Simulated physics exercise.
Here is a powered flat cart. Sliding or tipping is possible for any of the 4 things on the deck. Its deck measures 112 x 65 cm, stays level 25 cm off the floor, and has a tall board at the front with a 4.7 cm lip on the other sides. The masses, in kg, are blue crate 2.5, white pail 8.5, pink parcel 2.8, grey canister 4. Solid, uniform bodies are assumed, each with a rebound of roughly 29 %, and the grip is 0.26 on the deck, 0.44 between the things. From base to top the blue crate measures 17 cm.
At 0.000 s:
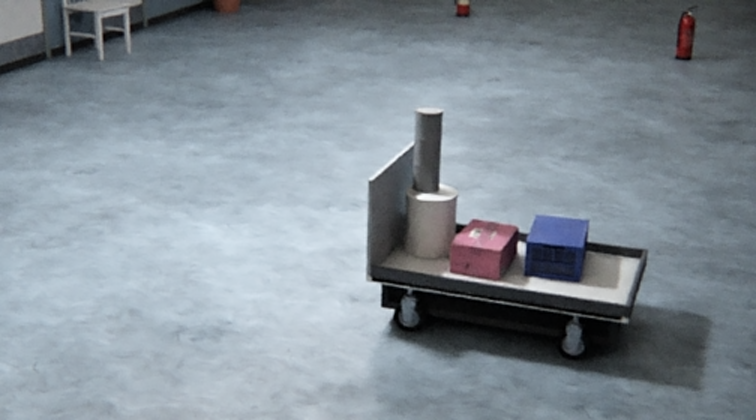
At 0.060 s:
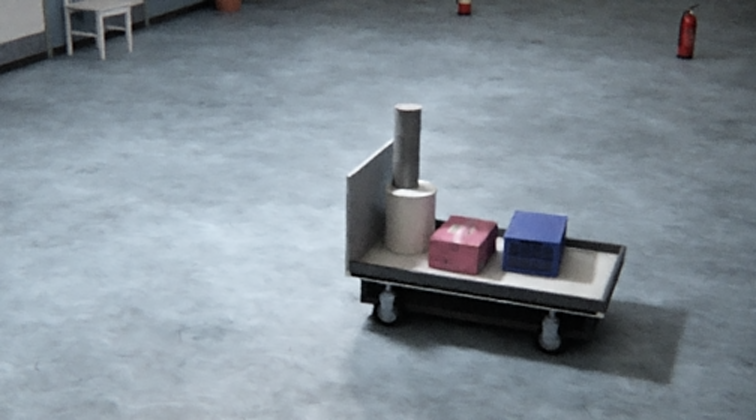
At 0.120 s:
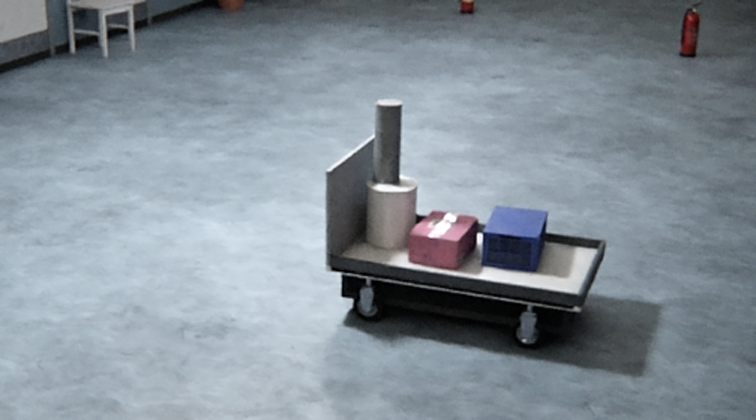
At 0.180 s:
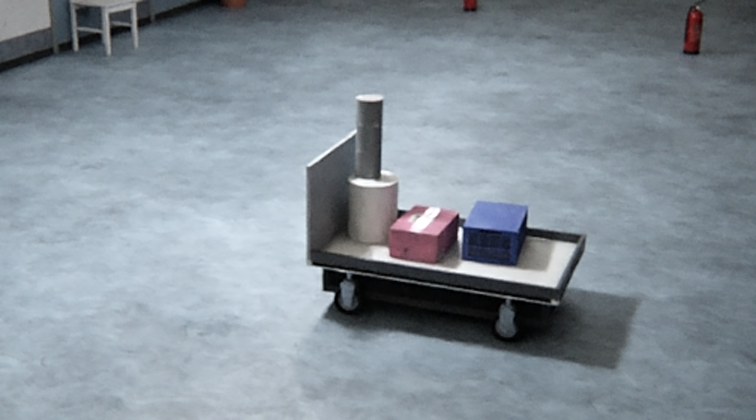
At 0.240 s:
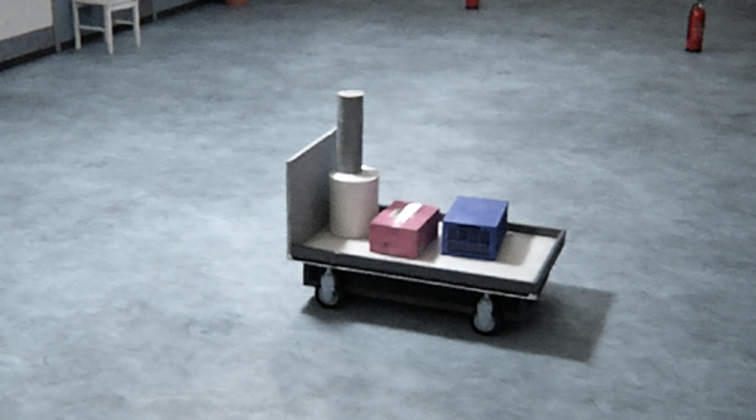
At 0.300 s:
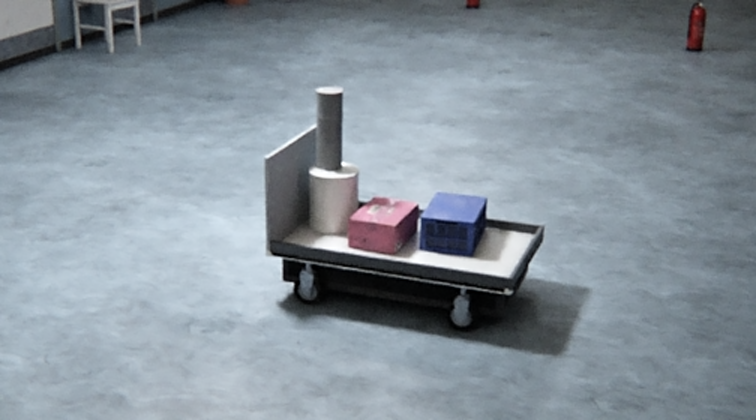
Flat cart carrying a grey canister on a white pail, a pink parcel and a blue crate, rolling left across a grey floor.
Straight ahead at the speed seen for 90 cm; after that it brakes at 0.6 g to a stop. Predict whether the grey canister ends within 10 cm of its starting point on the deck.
Within 10 cm.
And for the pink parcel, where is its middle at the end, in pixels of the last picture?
Roughly pixel (246, 205).
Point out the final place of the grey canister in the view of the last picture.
In the end it sits at around (204, 114).
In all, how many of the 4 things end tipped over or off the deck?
Count: 0.
By 0.50 s, cart has run 90 cm.
By 0.70 s, cart has run 114 cm; grey canister 5 cm from its spot near (208, 114); pink parcel 7 cm from its spot; blue crate 7 cm from its spot.
By 0.80 s, cart has run 118 cm; grey canister 5 cm from its spot near (203, 113); blue crate 14 cm from its spot; pink parcel 9 cm from its spot.
When it is over (1.6 s), not toppled but over 10 cm from the start, blue crate; the other 3 within 10 cm of the start. End places, in pixels of the last picture, grey canister near (204, 114).
